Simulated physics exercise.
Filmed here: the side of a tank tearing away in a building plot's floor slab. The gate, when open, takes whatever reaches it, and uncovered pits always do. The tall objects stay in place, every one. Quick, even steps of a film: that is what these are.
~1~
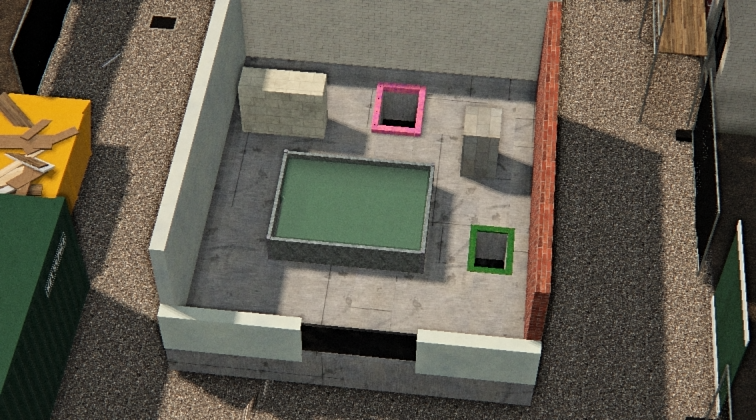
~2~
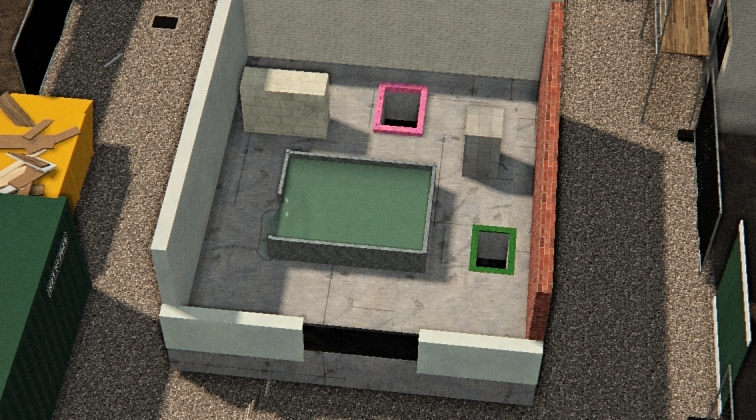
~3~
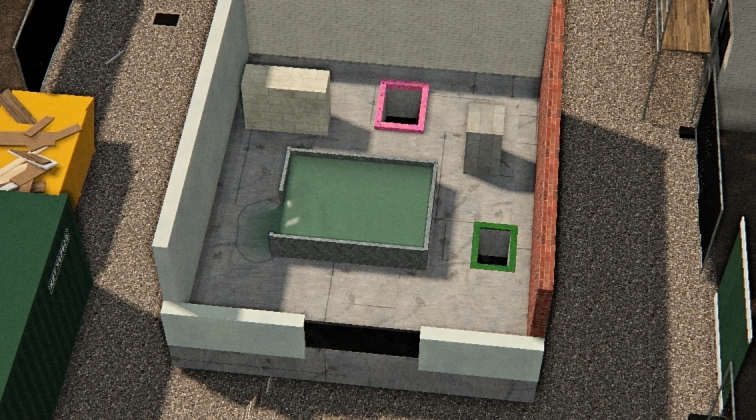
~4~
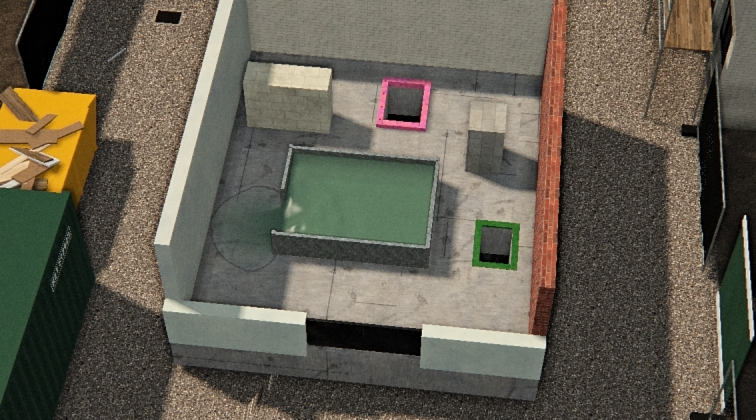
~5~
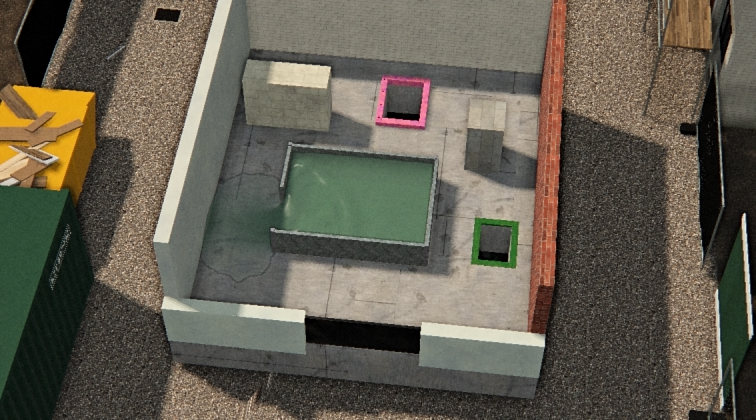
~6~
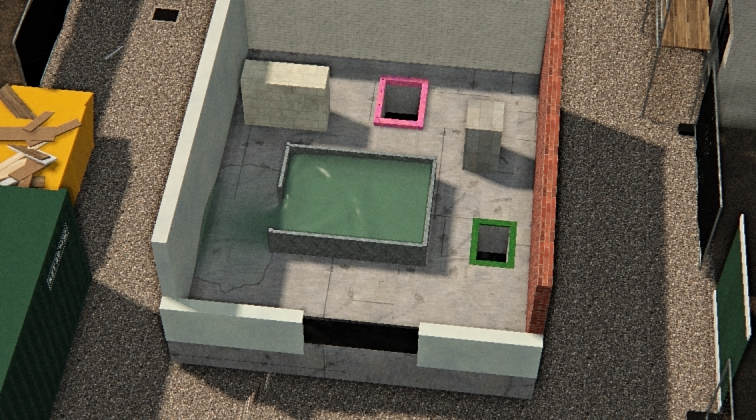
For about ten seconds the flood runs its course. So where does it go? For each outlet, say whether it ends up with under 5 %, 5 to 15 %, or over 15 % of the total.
Result: The gate never reaches five per cent; the pink pit never reaches five per cent; the green pit holds five to fifteen per cent.
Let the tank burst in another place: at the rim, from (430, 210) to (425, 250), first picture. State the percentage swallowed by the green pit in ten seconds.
Share recorded - green: 40 %.
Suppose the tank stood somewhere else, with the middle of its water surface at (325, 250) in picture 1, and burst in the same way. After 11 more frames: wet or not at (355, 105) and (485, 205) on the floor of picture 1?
As listed: No water, not flooded.
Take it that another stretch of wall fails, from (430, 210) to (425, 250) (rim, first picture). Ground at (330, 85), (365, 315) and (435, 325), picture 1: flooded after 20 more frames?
As listed: Clear, covered, under water.
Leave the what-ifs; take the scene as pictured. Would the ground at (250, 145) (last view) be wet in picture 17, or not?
It comes out swamped.
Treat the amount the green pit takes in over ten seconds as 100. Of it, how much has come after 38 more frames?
Roughly 15 percent.
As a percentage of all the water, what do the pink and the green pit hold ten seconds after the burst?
I reckon close to 0 % and close to 12 % respectively.
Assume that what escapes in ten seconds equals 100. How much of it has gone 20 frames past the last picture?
Near 0 in a hundred.
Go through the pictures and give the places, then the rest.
The first frame shows still water in the open tank at (352, 204).
In the second frame, water pours out at (278, 230) and has run to a hidden place.
In the third frame, the front is at (249, 210), out from the gap at (279, 228).
In the fourth frame, the front is at (220, 213), out from the gap at (281, 225).
In the fifth frame, the front is at (217, 190), out from the gap at (280, 223).
In the sixth frame, the front is at (219, 172), out from the gap at (278, 223).
A moment on, water covers 15 % of the floor; the gate 0 %, the pink pit 0 %, the green pit 0 %.
Next, water covers 25 % of the floor; the gate 0 %, the pink pit 0 %, the green pit 0 %.
Then, water covers 50 % of the floor; the gate 0 %, the pink pit 0 %, the green pit 0 %.
Later, water covers 80 % of the floor; the gate 0 %, the pink pit 0 %, the green pit 2 %.
In the end, water covers 95 % of the floor; the gate 0 %, the pink pit 0 %, the green pit 12 %.
